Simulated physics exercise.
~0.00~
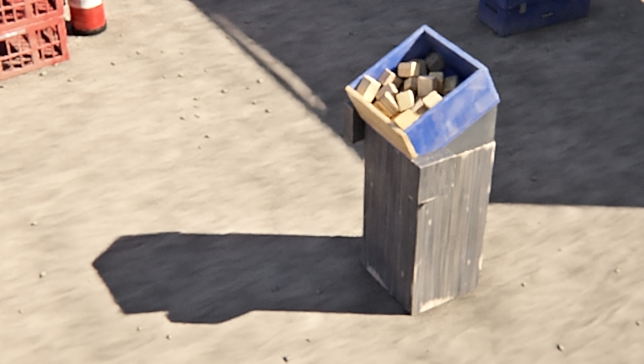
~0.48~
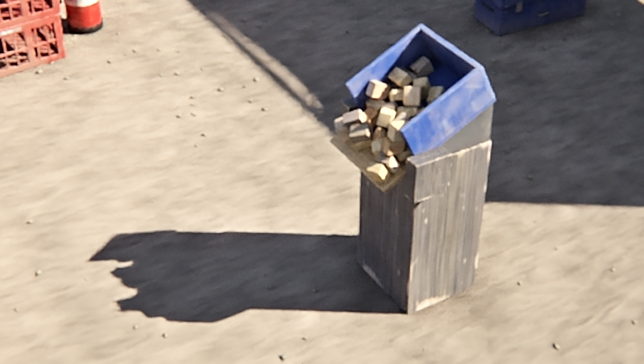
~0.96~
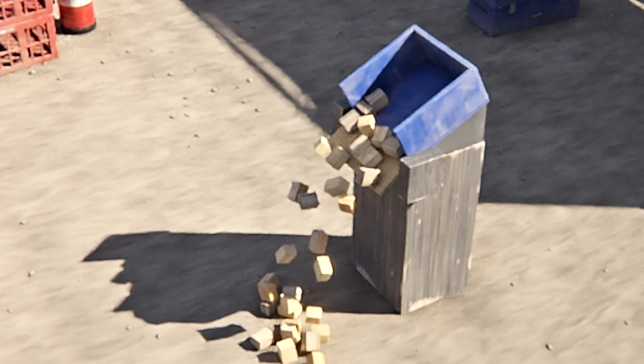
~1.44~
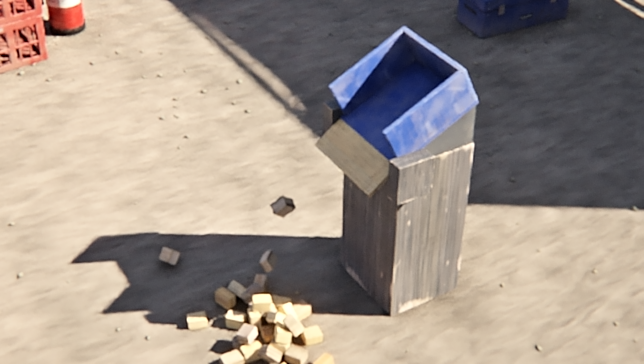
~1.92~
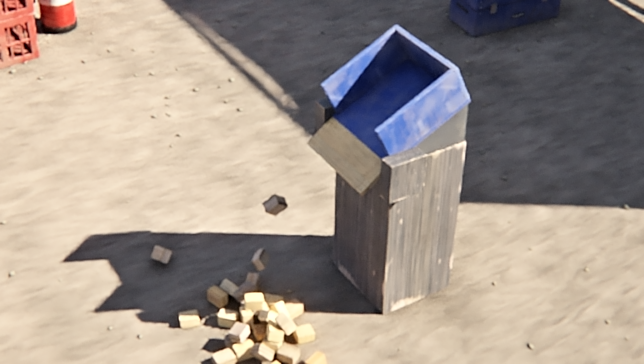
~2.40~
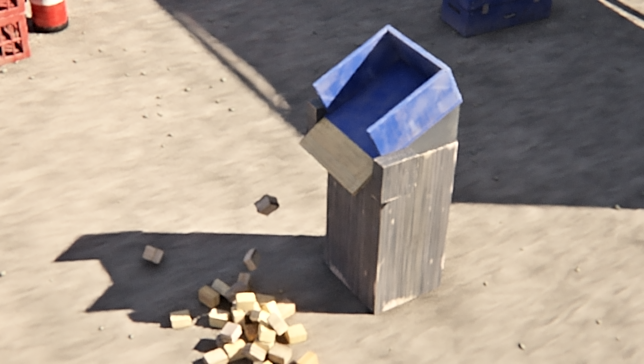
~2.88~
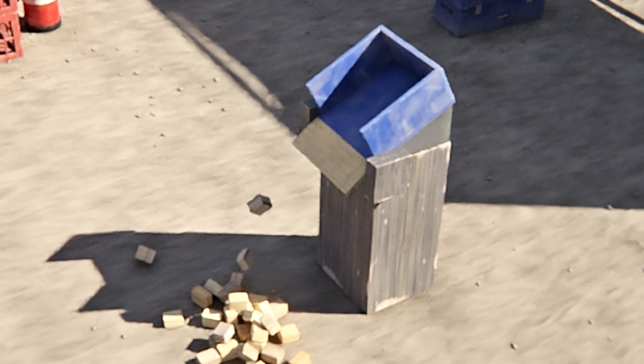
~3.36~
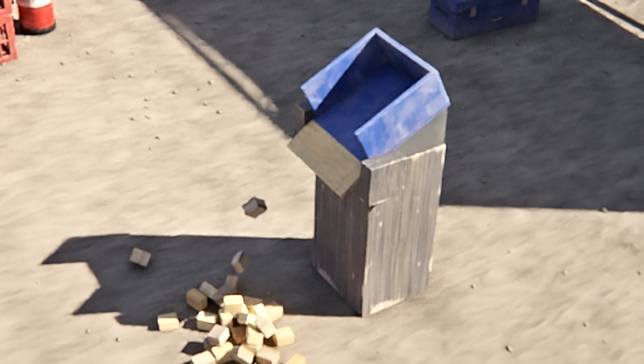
Small timber offcuts sit piled in a tilted blue bin on top of a weathered wooden stand, held in by a flap along its lower left edge. The flap drops open, and the blocks begin sliding down over it. They pour off the edge in a loose stream, tumbling to the sandy ground at the foot of the stand. Soon the bin is completely empty, with its flap hanging down. The blocks come to rest in a heap below, a few lying apart to the left, while the view drifts slowly right and nothing else stirs.
